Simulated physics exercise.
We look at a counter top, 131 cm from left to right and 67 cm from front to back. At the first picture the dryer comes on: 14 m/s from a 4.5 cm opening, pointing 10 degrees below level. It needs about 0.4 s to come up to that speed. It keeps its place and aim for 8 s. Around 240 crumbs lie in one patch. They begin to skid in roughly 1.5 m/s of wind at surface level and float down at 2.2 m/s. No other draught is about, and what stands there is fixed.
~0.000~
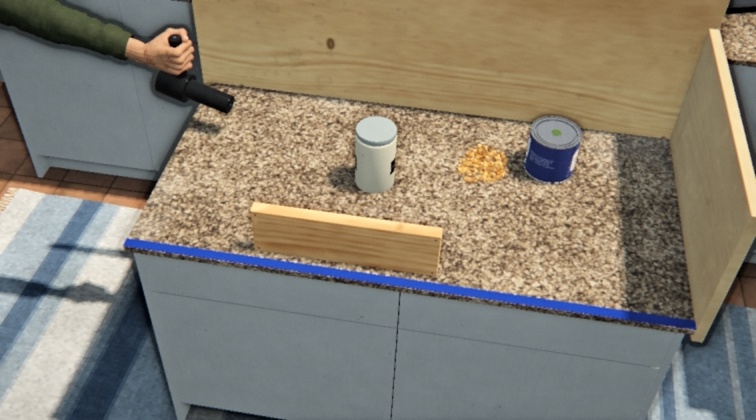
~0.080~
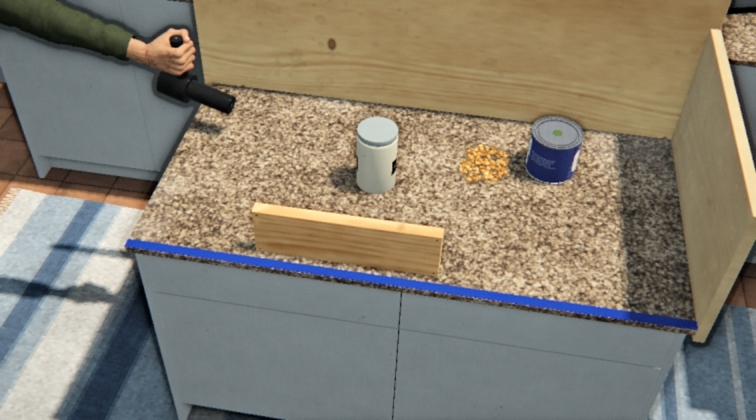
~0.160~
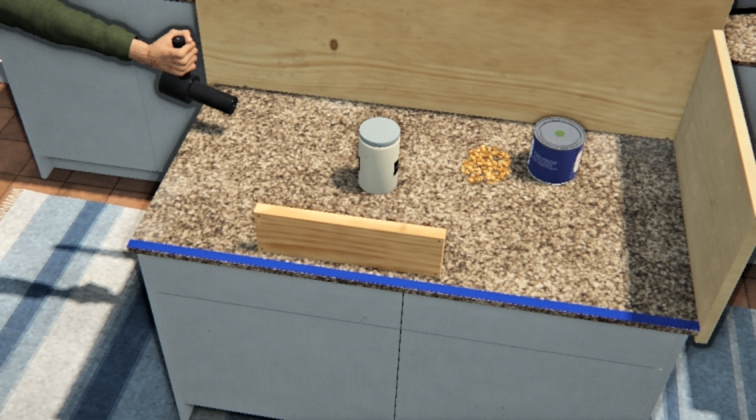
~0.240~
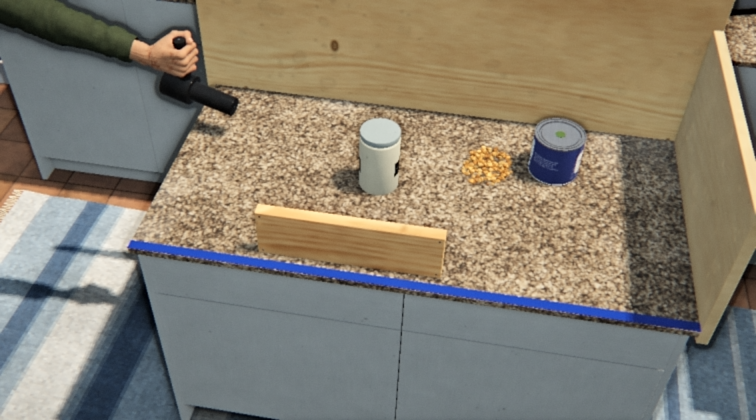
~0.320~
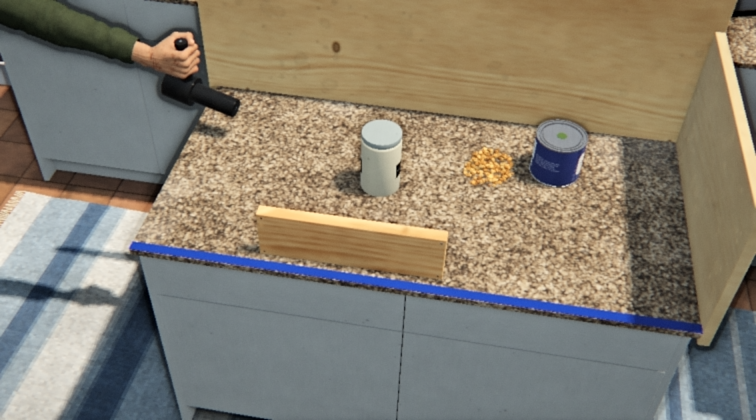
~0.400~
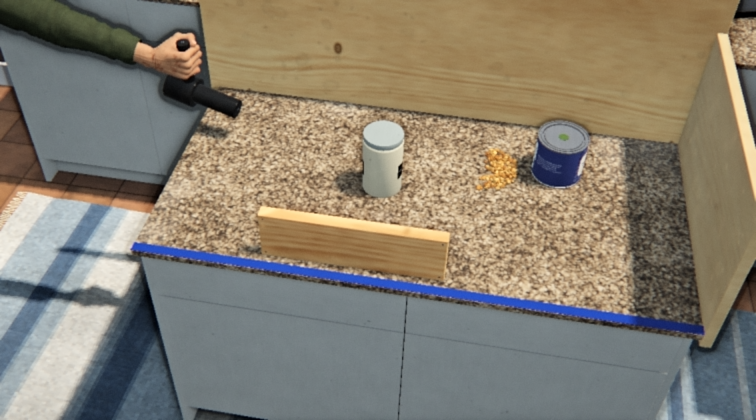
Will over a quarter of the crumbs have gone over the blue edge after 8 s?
As for a quarter going over the blue edge: Yes.
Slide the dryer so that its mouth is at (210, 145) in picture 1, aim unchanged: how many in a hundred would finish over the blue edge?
In that case some 0 per cent.
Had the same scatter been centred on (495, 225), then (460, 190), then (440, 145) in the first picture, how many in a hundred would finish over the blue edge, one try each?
In turn about 3 %, 60 %, 3 %.
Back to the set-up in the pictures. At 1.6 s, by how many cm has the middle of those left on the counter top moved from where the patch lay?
Roughly 55 cm.
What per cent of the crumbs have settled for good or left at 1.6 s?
Near 70 %.
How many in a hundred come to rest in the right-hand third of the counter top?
About 50 %.
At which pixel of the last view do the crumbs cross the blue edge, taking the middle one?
Around (649, 327).
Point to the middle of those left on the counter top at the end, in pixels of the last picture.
Near (679, 141).
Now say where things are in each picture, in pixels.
In the first frame, the middle of the crumbs is near (484, 166), none has stirred yet and the mouth of the dryer is at (230, 105).
In the second frame, the middle of the crumbs is near (485, 164), none has stirred yet and the blue edge is centred on (401, 287).
In the third frame, the middle of the crumbs is near (487, 165), none has stirred yet, the top of a tin is at (560, 133) and the top of a jar is at (380, 130).
In the fourth frame, the middle of the crumbs is near (488, 166) and none has stirred yet.
In the fifth frame, the middle of the crumbs is near (489, 167) and none has stirred yet.
In the sixth frame, the middle of the crumbs is near (500, 169), the farthest in sight from the dryer is at (515, 173) and about 45 % have left their places.
After 1.6 s, 38 % are over the blue edge; the middle of those still in play is near (678, 148); 69 % have settled or left.
After 2.6 s, 44 % are over the blue edge; the middle of those still in play is near (679, 141); 82 % have settled or left.
After 4.4 s, 48 % are over the blue edge; the middle of those still in play is near (679, 141); 88 % have settled or left.
After 8.0 s, at the end, 48 % are over the blue edge; the middle of those still in play is near (679, 141).
